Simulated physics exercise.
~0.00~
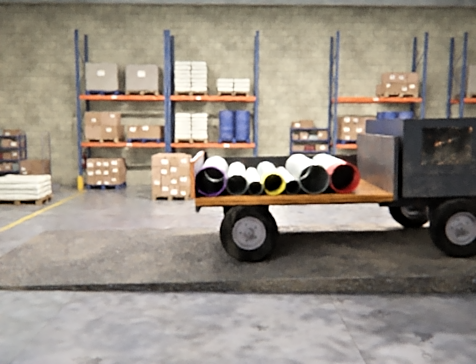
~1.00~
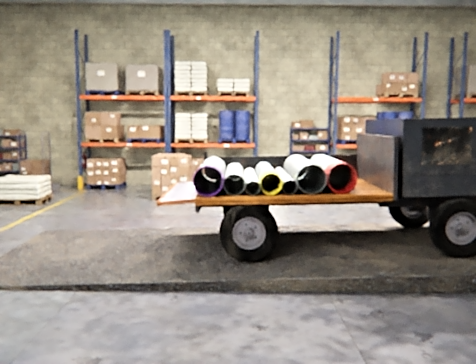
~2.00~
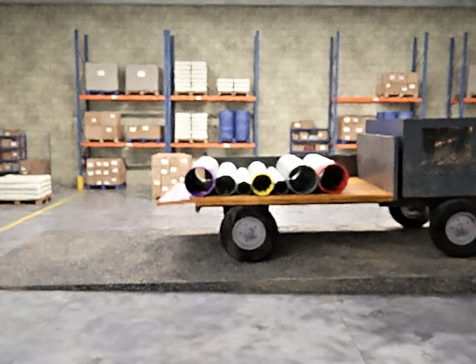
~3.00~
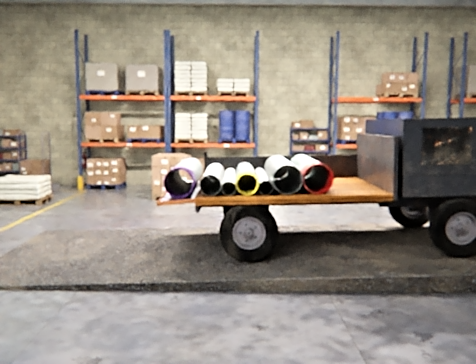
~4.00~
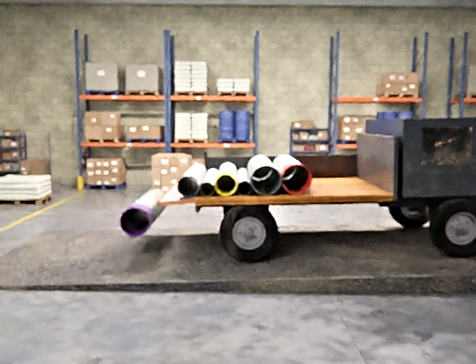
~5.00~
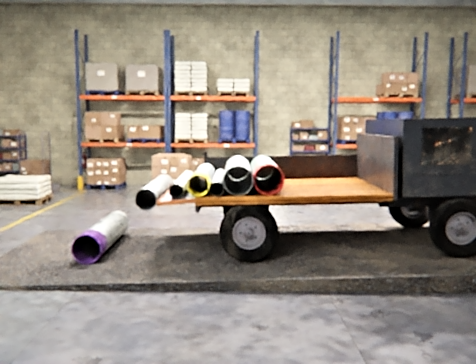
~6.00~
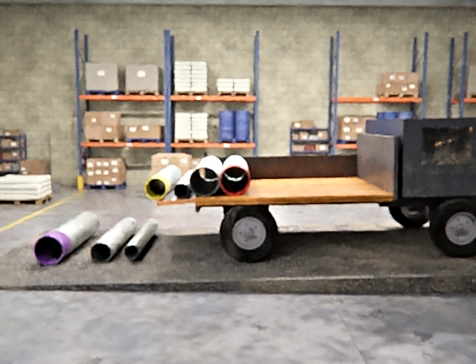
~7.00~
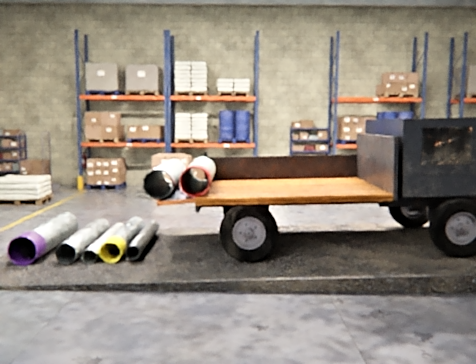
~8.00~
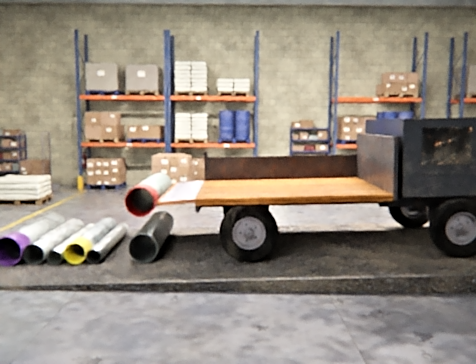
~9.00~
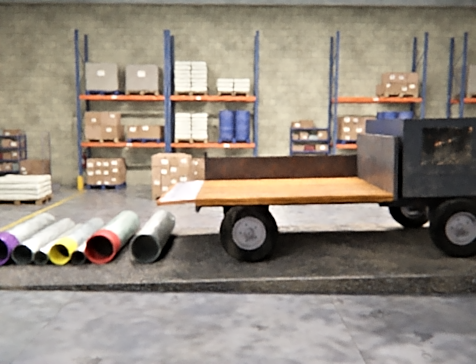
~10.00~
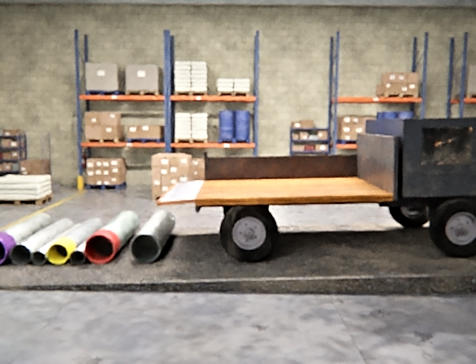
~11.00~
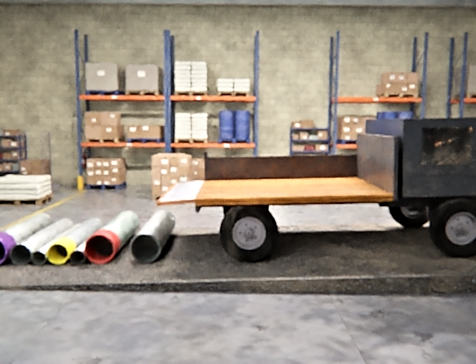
A tilted truck's tailgate drops and all its pipes roll off left onto the ground.
